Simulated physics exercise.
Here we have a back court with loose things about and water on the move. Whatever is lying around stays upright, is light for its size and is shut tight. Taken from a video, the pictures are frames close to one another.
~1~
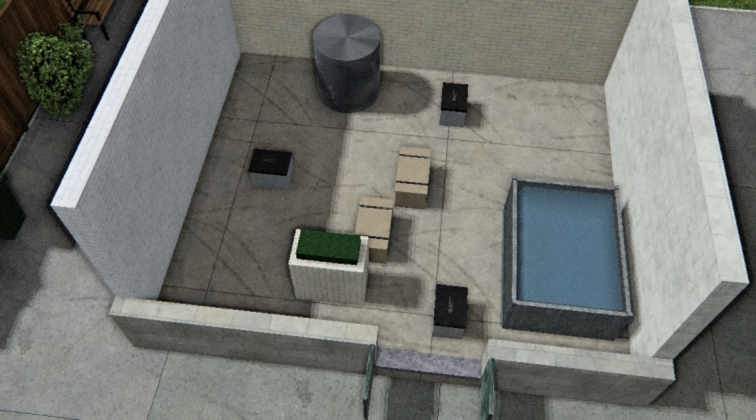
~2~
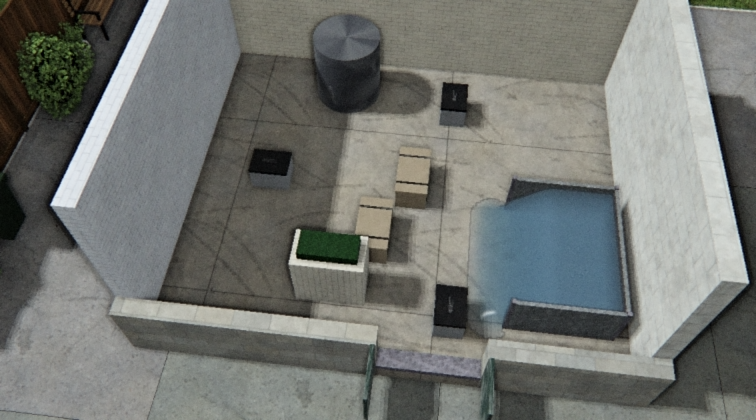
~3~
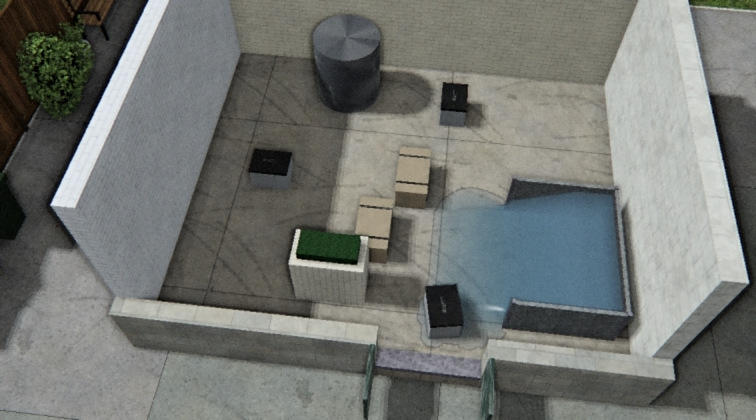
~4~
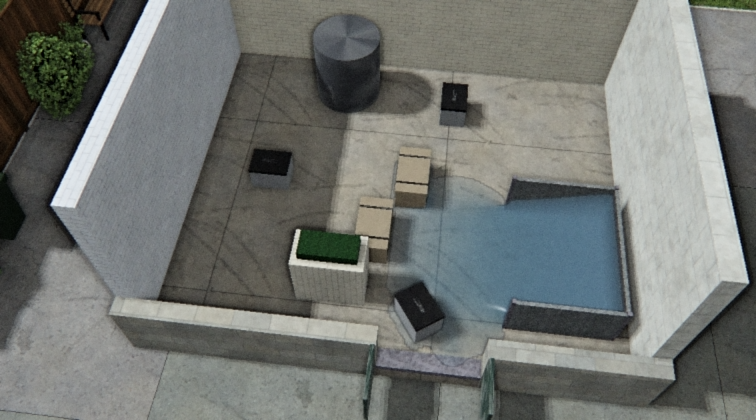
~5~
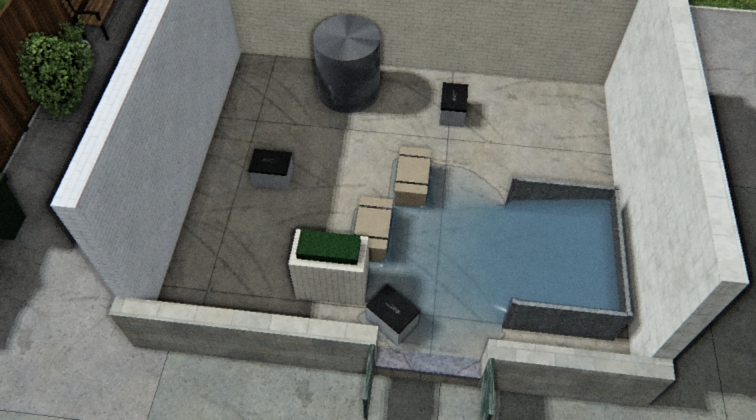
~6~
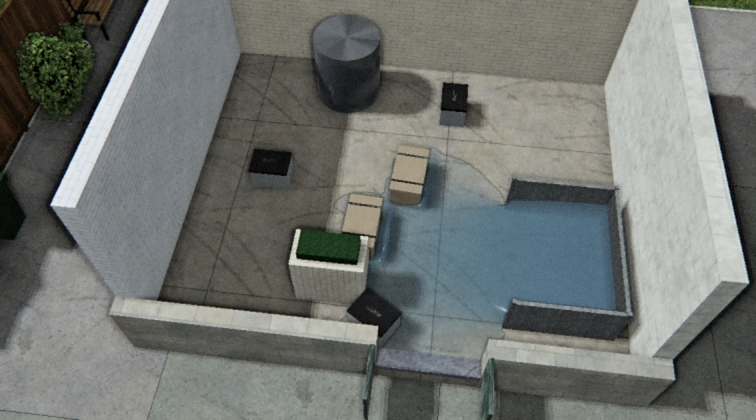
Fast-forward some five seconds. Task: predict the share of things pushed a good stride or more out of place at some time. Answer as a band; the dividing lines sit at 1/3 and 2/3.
2/3 or more.
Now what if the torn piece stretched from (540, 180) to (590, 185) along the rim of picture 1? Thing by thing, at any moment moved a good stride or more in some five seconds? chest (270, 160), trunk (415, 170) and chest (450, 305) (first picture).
The first: Fell short; the second: Fell short; the third: Fell short.
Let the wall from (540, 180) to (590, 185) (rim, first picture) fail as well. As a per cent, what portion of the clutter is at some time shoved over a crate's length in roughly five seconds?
I'd guess around 20 percent of them.
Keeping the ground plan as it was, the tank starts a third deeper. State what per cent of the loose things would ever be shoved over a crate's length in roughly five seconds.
I'd put it near 80 percent.
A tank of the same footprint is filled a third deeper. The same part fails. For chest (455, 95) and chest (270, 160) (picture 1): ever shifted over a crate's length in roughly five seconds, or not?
Fell short of it; covered that distance.
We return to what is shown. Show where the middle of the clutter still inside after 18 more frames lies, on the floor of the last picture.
That averages to about (293, 160) on the floor.
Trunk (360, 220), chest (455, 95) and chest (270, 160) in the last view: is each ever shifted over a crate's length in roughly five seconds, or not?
The first comes out driven that far, the second not so far, the last driven that far.
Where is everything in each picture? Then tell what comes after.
The first frame shows a chest at (451, 305) rests on the ground; a trunk at (374, 222), on the bottom; 0 of 5 have shifted.
The second frame shows a chest at (451, 305) rests on the ground; a trunk at (374, 222) rests on the ground; 0 of 5 have shifted.
The third frame shows a chest at (444, 305), on the bottom, close to its start; a trunk at (374, 222), on the bottom; 1 of 5 have shifted.
The fourth frame shows a chest at (419, 305) rests on the ground, a stride from its start; a trunk at (374, 222) rests on the ground; 1 of 5 have shifted.
The fifth frame shows a chest at (393, 308) rests on the ground, a stride from its start; a trunk at (373, 222) rests on the ground; 1 of 5 have shifted.
The sixth frame shows a chest at (374, 311) rests on the ground, a stride from its start; a trunk at (362, 220), on the bottom, close to its start; 3 of 5 have shifted.
A moment on, 2 of 5 are well off their spots; 1 afloat.
Next, 4 of 5 are well off their spots; 2 afloat.
Later, 4 of 5 are well off their spots; 3 afloat.
In the end, 4 of 5 are well off their spots, and 4 have been at some point; 2 afloat.
